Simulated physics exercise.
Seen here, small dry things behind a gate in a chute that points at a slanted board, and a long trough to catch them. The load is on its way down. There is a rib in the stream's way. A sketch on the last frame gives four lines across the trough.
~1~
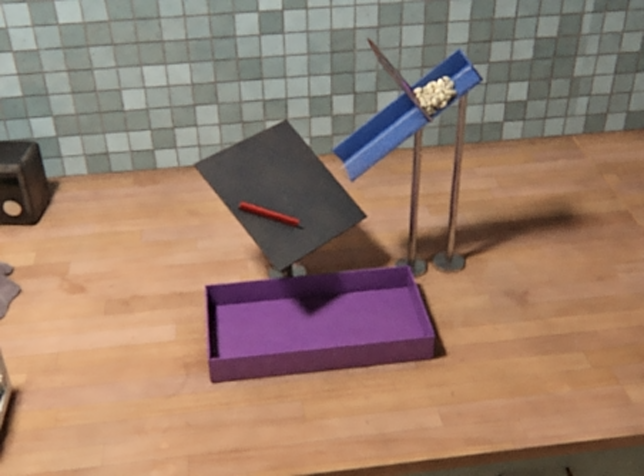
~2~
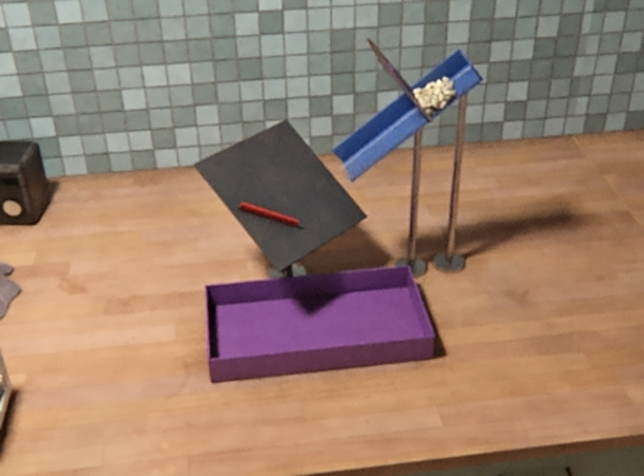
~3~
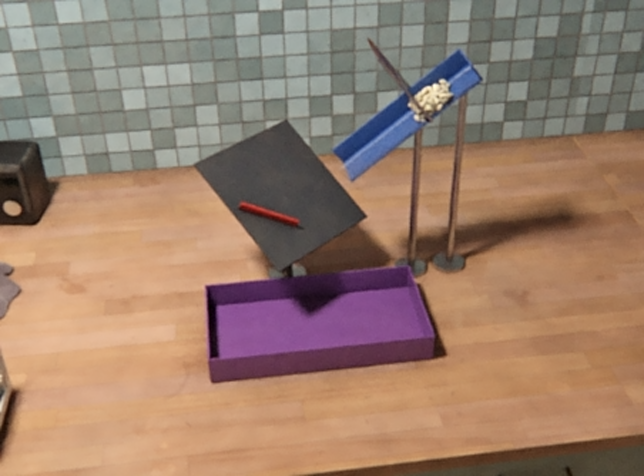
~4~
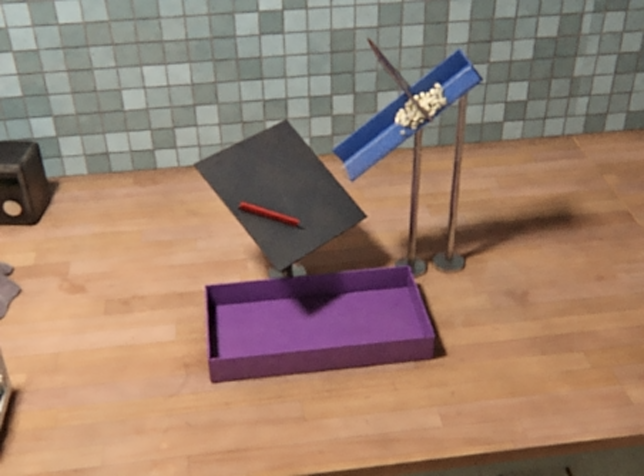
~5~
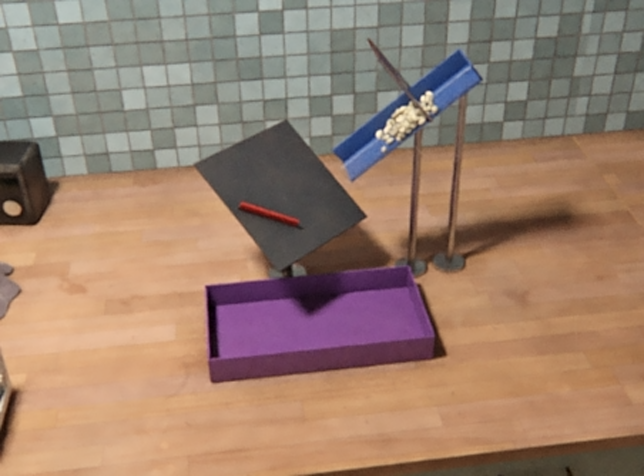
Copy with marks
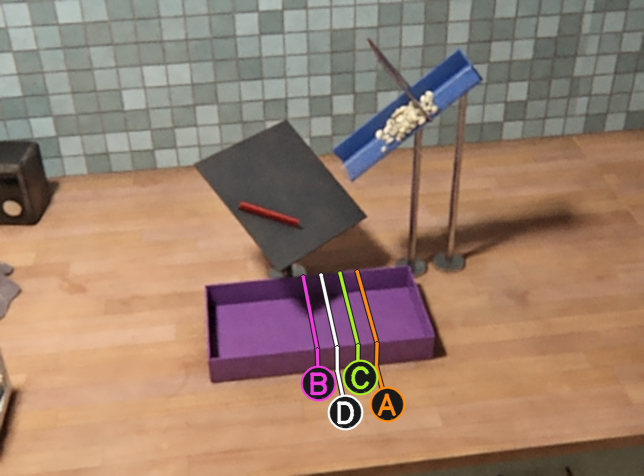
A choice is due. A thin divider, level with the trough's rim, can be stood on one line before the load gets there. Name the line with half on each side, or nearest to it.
C is best.
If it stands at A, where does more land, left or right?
More lands on the left.
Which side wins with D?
The right side.
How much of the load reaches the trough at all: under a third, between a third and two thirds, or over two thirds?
Over two thirds.
On the marked copy, line A crosses the front rim at (376, 342); line B crosses the front rim at (317, 348); line C crosses the front rim at (357, 344); line D crosses the front rim at (336, 346).
If A is chosen, of what is caught, most on the left of the divider, about a quarter on the right.
If B is chosen, of what is caught, a small part on the left of the divider, most on the right.
If C is chosen, of what is caught, about two thirds on the left of the divider, about a third on the right.
If D is chosen, of what is caught, about a quarter on the left of the divider, most on the right.
